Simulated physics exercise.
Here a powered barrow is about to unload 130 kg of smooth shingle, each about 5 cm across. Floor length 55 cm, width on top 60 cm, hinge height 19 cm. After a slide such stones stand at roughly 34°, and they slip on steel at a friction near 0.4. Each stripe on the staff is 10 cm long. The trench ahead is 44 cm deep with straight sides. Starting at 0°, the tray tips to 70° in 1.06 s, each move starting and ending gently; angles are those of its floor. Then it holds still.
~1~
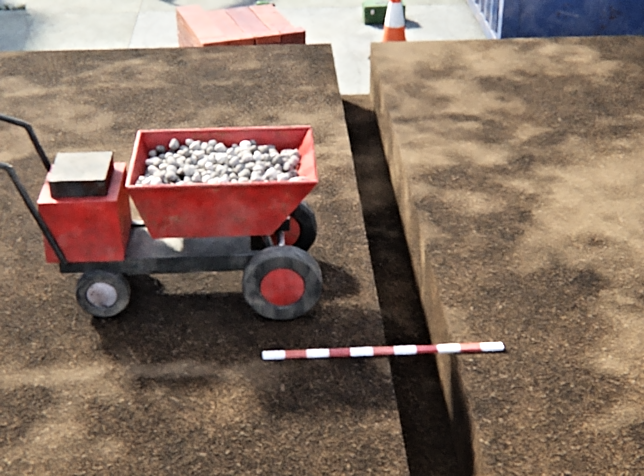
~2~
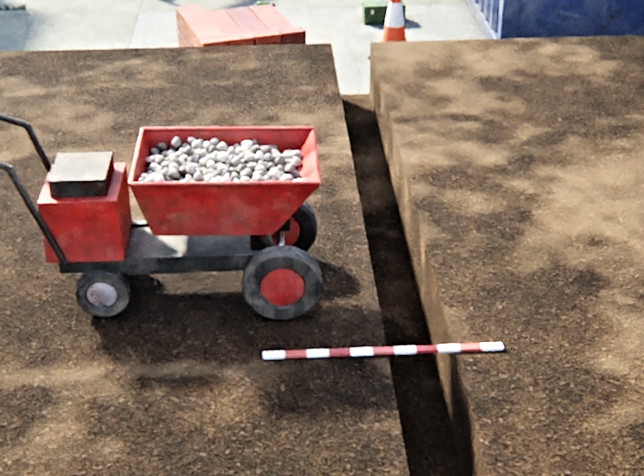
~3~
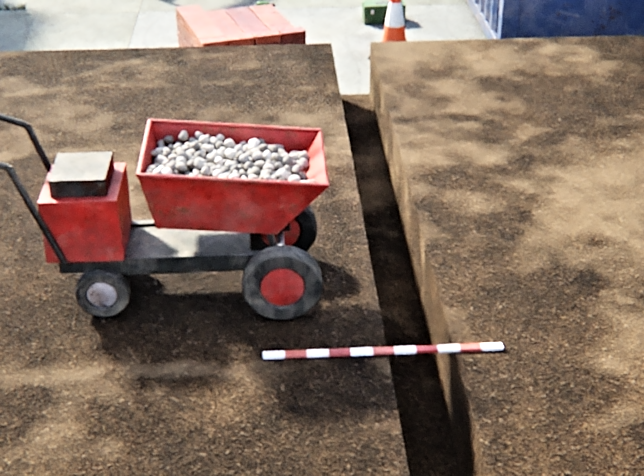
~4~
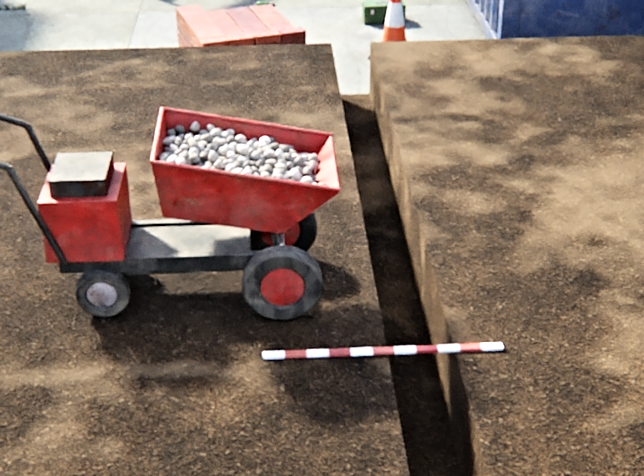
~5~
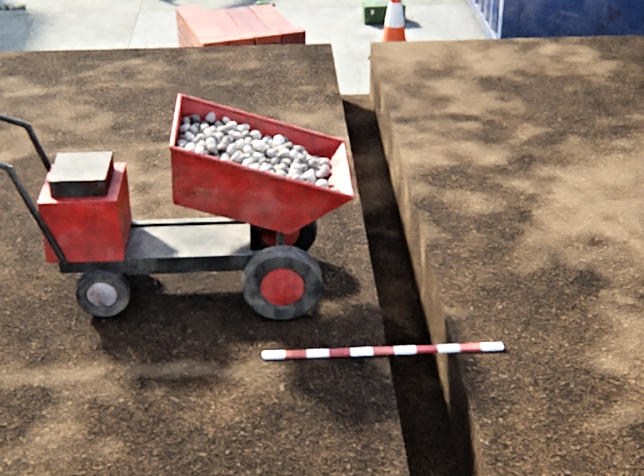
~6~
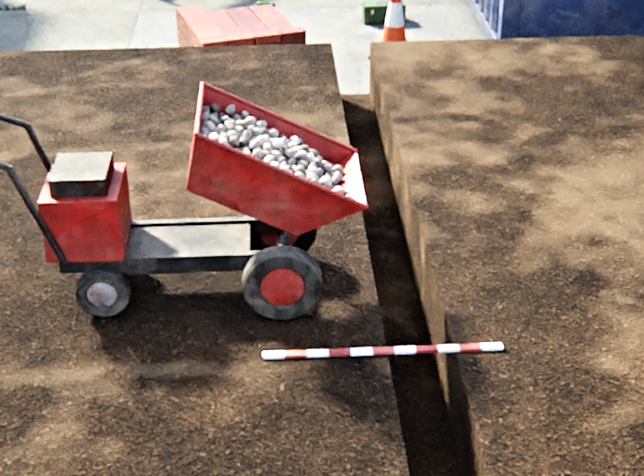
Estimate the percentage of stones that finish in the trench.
Close to 53 in a hundred.
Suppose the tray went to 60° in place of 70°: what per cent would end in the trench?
Then about 45 per cent.
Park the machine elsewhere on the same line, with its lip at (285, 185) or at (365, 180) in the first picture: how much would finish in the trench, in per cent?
About 90 and 15 per cent.
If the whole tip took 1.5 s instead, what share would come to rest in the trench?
Then about 60 per cent.
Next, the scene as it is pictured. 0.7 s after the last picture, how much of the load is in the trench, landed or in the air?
About 20 per cent by then.
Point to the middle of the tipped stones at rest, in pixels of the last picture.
Near (429, 327).
Then, 0.4 s after the last picture the floor is at 59°, 100 % in the tray; the foremost stones are at (401, 234).
Then, 0.7 s after the last picture the floor is at 70°, 57 % in the tray, 18 % in the trench, 26 % past the trench; the foremost stones are at (500, 277).
Then, 1.1 s after the last picture the floor is at 70°, 23 % in the tray, 30 % in the trench, 47 % past the trench; the foremost stones are at (611, 270).
Then, 3.0 s after the last picture the floor is at 70°, 0 % in the tray, 53 % in the trench, 47 % past the trench; the foremost stones are past the picture's edge.
